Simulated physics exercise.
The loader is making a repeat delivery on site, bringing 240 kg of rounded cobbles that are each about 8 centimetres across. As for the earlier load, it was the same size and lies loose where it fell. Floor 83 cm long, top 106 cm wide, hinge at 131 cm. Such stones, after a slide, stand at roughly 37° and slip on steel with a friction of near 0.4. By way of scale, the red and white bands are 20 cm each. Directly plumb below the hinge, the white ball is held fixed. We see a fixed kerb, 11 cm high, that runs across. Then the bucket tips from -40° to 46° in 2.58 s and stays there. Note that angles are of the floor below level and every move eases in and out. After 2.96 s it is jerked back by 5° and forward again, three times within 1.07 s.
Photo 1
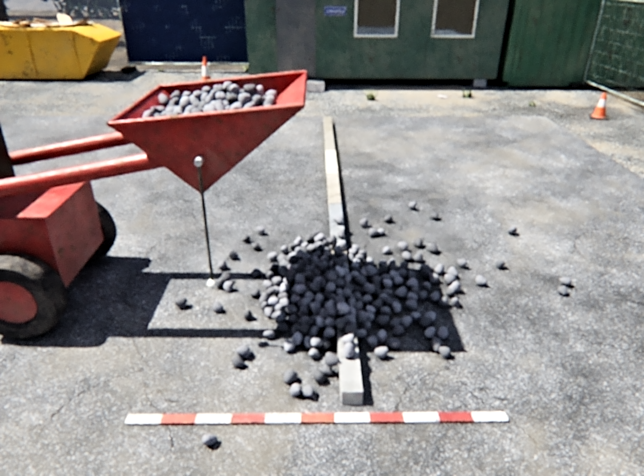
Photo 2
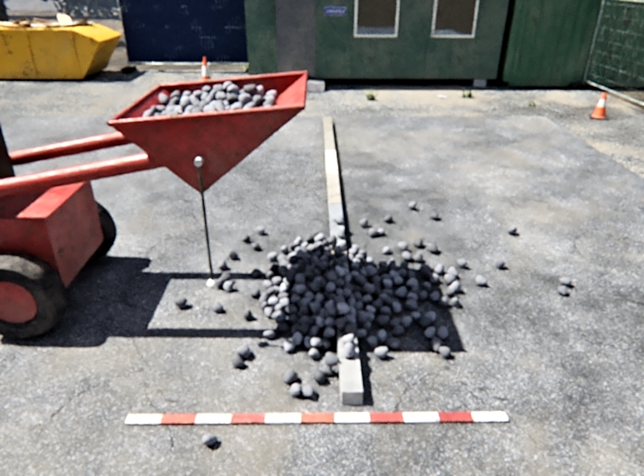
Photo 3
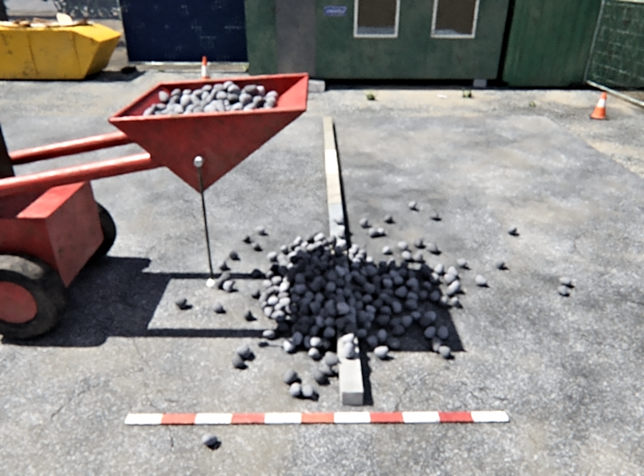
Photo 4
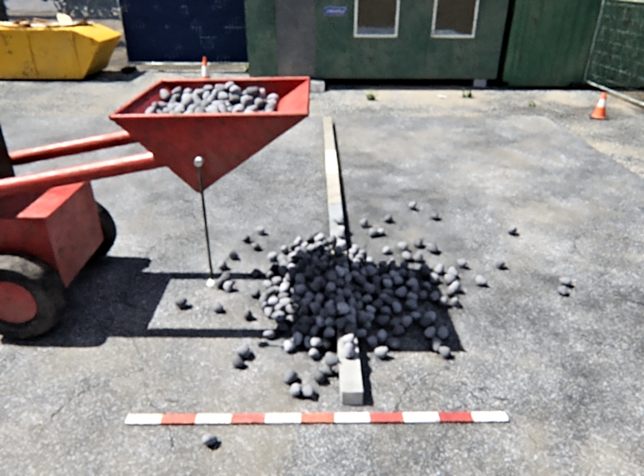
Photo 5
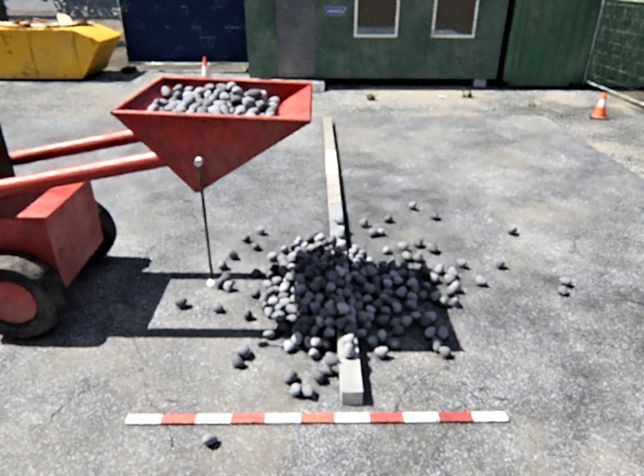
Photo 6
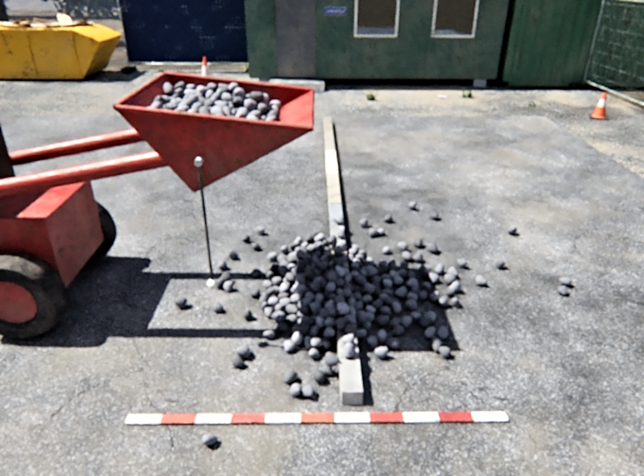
In a paved yard, a red loader on the left holds a bucket of rounded grey stones above the ground, beside a loose heap lying across a pale kerb. The bucket slowly tilts forward, its right lip dipping slightly, while the machine's wheels and the heap below stay still.
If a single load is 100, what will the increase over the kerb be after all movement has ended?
The increase will be around 41 per cent.
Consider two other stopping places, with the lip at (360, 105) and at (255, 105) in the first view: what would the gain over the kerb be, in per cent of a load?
Around 95 and 5 percent respectively.
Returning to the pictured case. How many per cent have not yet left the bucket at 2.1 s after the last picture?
About 0 percent.
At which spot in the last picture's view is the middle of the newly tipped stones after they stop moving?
Roughly at pixel (329, 281).
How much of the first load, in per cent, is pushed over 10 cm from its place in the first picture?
Close to 15 per cent.
Then, 1.3 s after the last picture the floor is at 33°; in per cent of one load, 85 in the bucket, 84 on this side of the kerb, 31 over the kerb; the foremost stones are at (494, 260).
Then, 2.1 s after the last picture the floor is at 46°; in per cent of one load, 0 in the bucket, 137 on this side of the kerb, 63 over the kerb; the foremost stones are at (494, 260).
Then, 3.9 s after the last picture the floor is at 46°; in per cent of one load, 0 in the bucket, 128 on this side of the kerb, 72 over the kerb; the foremost stones are at (523, 284).
Then, 6.4 s after the last picture the floor is at 46°; in per cent of one load, 0 in the bucket, 128 on this side of the kerb, 72 over the kerb; the foremost stones are at (523, 284). Net gain over the kerb, 41.
